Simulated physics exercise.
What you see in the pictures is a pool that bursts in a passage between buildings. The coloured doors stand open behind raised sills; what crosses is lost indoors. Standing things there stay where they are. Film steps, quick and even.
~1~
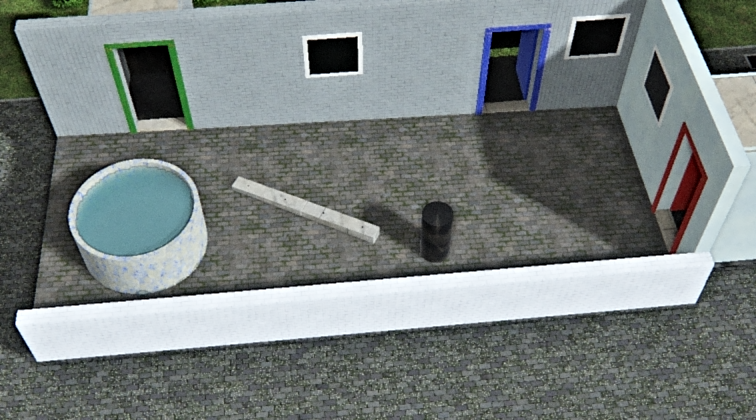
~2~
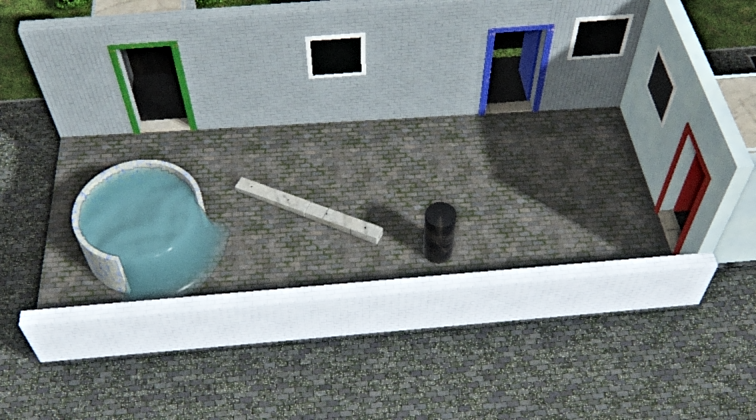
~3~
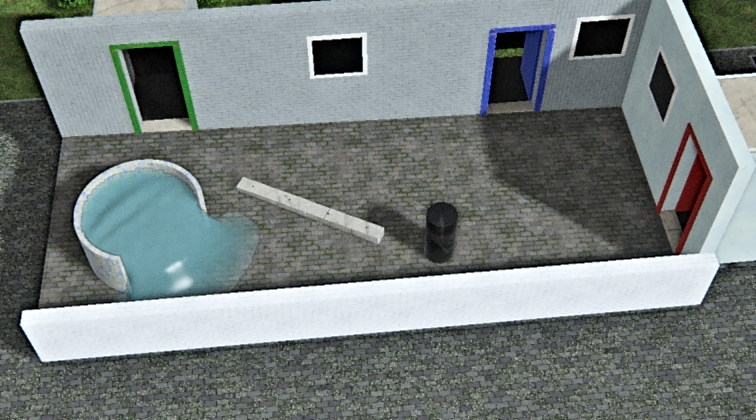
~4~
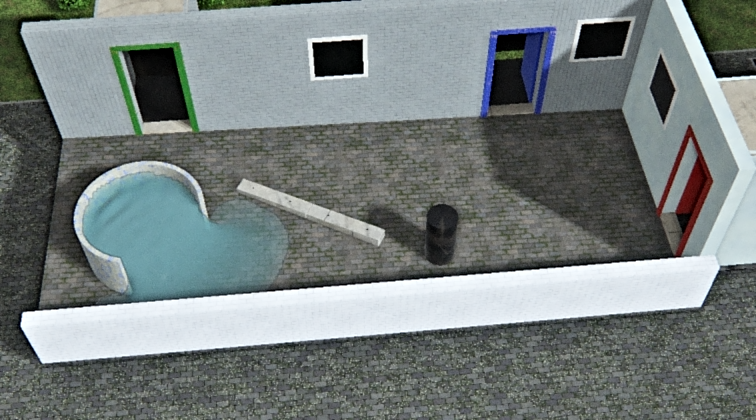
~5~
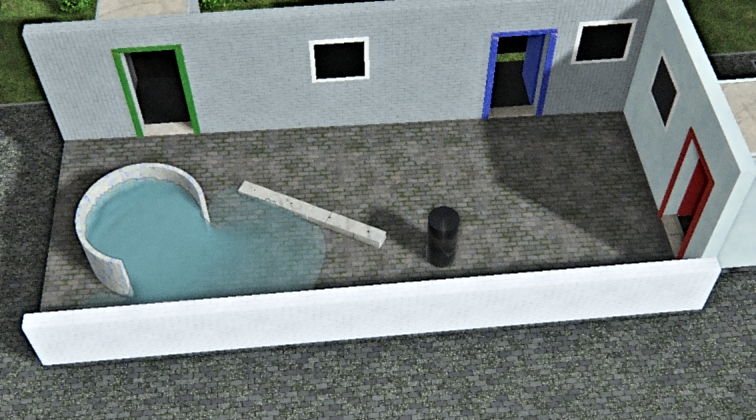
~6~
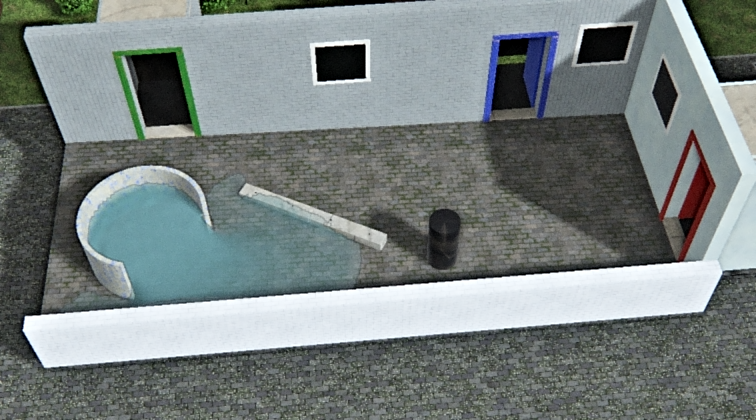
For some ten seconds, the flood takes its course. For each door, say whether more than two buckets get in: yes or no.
Blue door: Yes; red door: Yes; green door: No.
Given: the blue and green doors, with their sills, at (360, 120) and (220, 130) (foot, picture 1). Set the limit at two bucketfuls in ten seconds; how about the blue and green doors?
Blue: Comes in low; green: Comes in low.
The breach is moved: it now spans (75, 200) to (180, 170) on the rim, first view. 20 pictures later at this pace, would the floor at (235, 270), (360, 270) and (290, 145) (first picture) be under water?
In turn: Untouched, untouched, swamped.
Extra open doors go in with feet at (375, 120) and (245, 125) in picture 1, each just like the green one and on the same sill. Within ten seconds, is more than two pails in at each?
Taken in sequence: Not exceeded, then not exceeded.
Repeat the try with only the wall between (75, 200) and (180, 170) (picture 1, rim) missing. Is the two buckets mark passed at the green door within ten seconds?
In that case the green door crosses the line.
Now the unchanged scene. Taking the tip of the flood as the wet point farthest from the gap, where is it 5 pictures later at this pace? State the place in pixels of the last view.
Somewhere near (546, 302).
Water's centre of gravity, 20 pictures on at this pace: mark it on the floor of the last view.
I'd put it at around (406, 252).
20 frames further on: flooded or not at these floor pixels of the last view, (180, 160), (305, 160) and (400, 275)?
One after the other: Clear, no water, wet.
A moment on, water covers 25 % of the floor; the blue door not reached, the red door not reached, the green door not reached.
Next, water covers 40 % of the floor; the blue door not reached, the red door not reached, the green door not reached.
Then, water covers 70 % of the floor; the blue door under two buckets in, the red door far over two buckets in, the green door not reached.
Later, water covers 70 % of the floor; the blue door over two buckets in, the red door far over two buckets in, the green door not reached.
In the end, water covers 65 % of the floor; the blue door far over two buckets in, the red door far over two buckets in, the green door not reached.
